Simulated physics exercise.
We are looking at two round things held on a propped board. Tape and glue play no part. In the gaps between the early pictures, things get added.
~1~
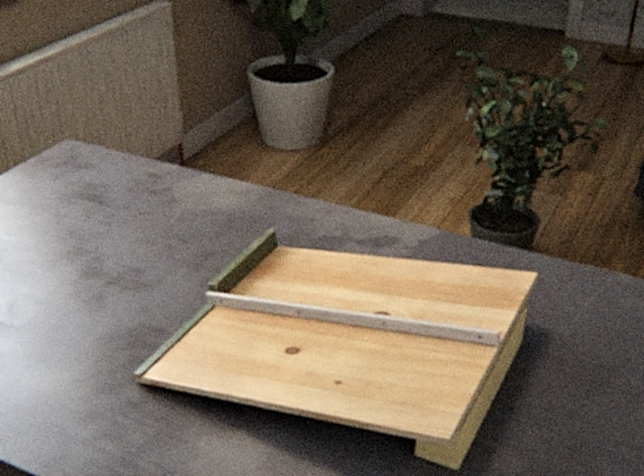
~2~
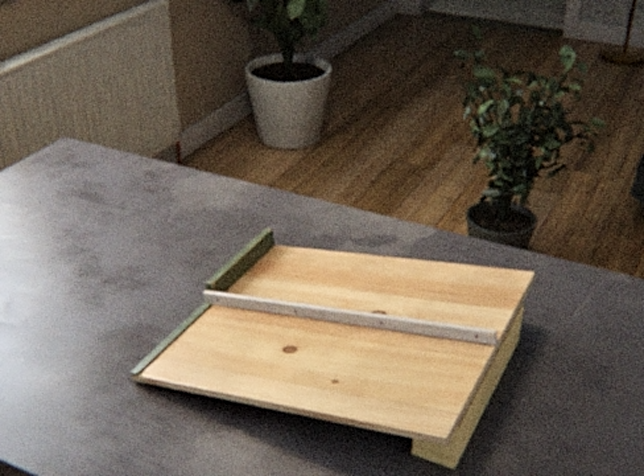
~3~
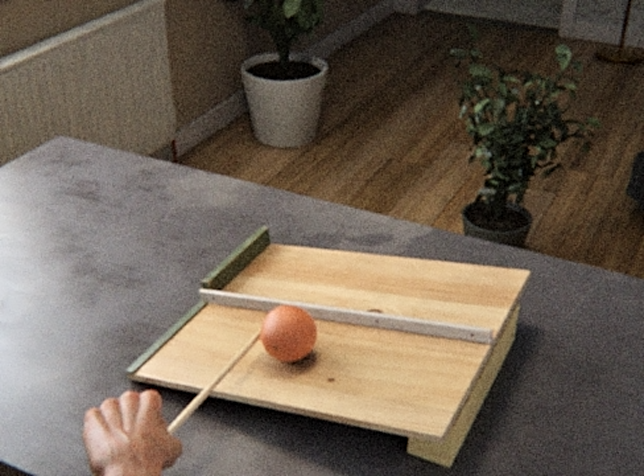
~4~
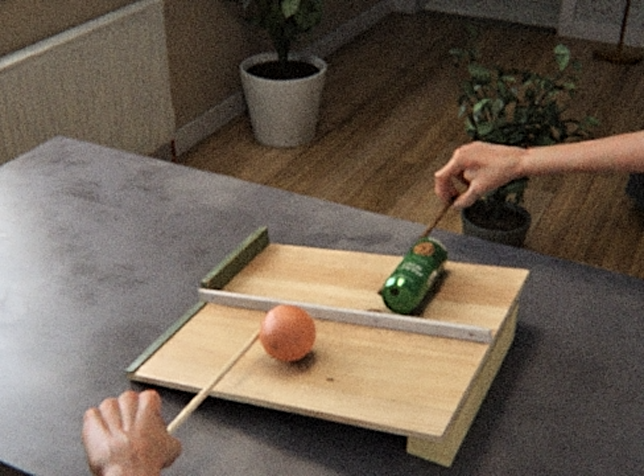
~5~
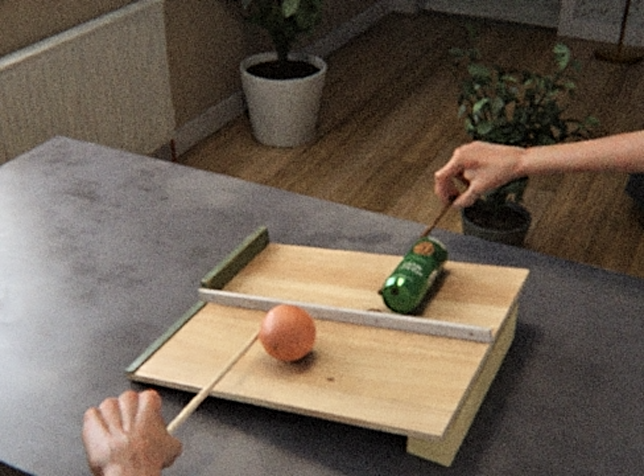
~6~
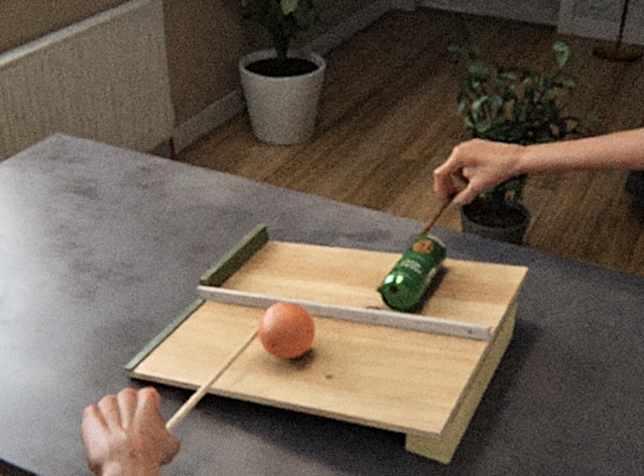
A hand held a thin stick against an orange ball on a sloping wooden board, then another hand appeared with a stick against a green can across the divider, and both things stayed still.
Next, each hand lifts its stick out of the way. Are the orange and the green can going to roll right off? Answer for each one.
As I see it, the orange is not caught; the green can does not get away.
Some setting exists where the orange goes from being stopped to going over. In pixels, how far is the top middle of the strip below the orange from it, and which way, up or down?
Roughly 8 pixels up.
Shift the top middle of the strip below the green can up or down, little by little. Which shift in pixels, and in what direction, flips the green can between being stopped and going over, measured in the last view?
8 pixels down.
Then, 0.56 s later than the last frame, orange rolling on the board near (191, 316); green can rolling on the board near (326, 262).
Then, 1.06 s later than the last frame, orange off the board near (27, 275); green can resting against the strip near (253, 254).
When it is over, the orange goes over the end; the green can is held by the strip, near (253, 254).
